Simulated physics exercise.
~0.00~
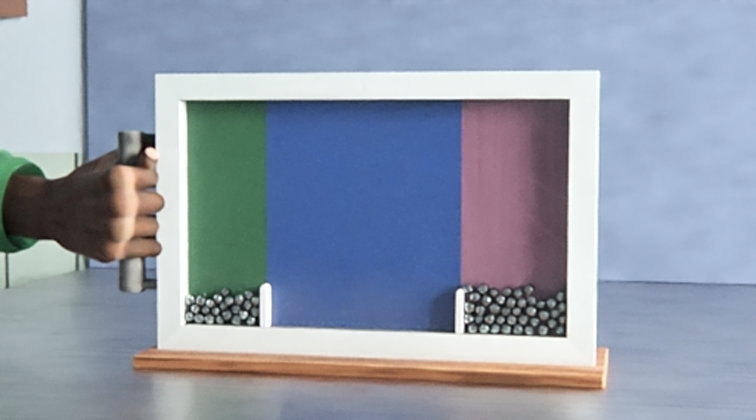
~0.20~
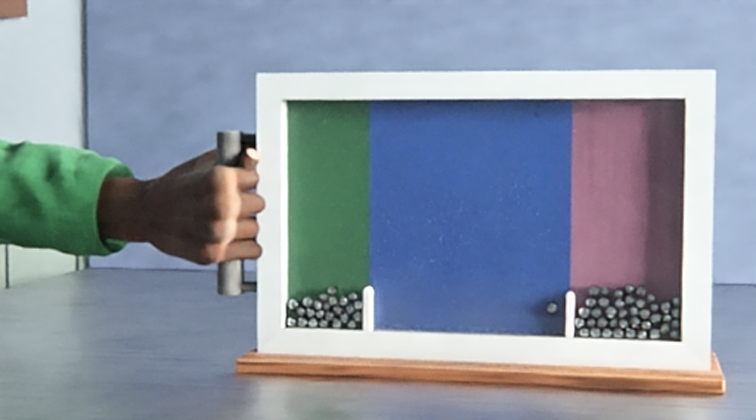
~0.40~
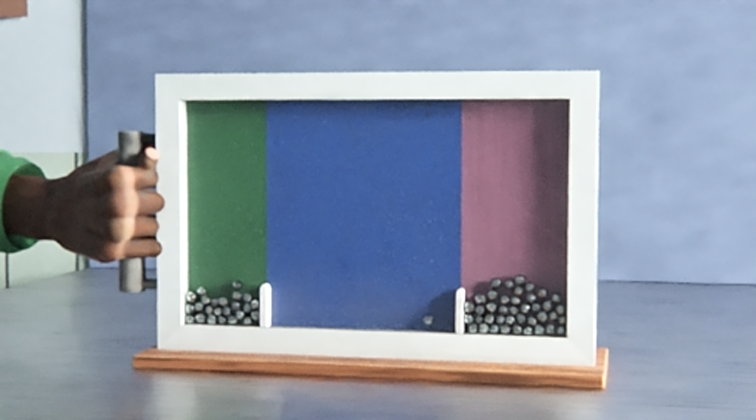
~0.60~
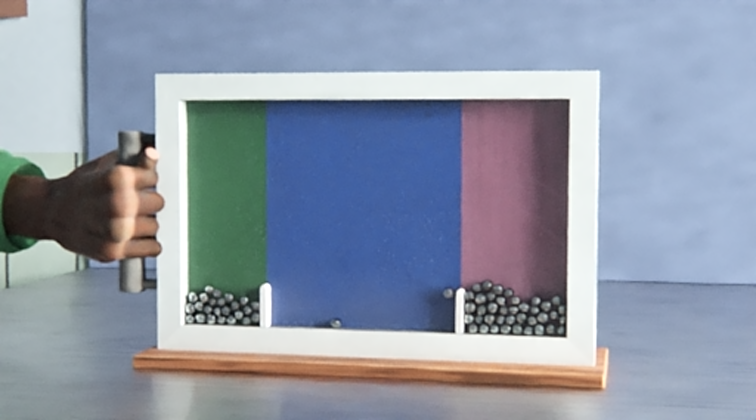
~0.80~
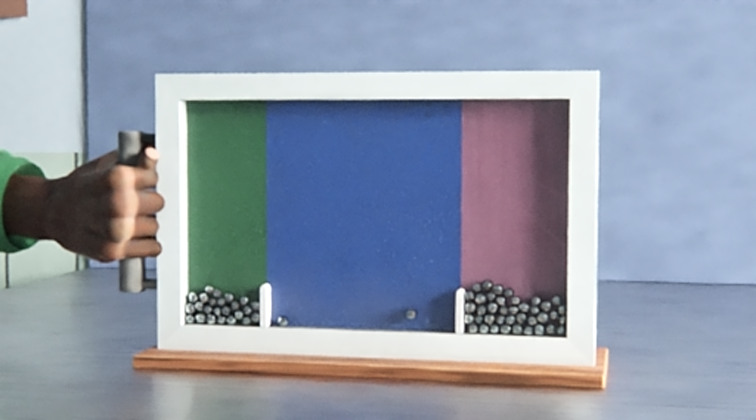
A white-framed upright case on a wooden base, gripped by a dark handle at its left, stands on a grey counter before a blue wall, seen from the front by a still camera. Behind its clear face are green, blue and pink strips, with dark steel balls heaped behind short white dividers at both bottom corners. A hand in a green sleeve slides the case right, then back left to where it began. Stray balls cross into the blue and roll along its floor. Finally the case rests, most balls under pink, fewer under green, and just two in blue.
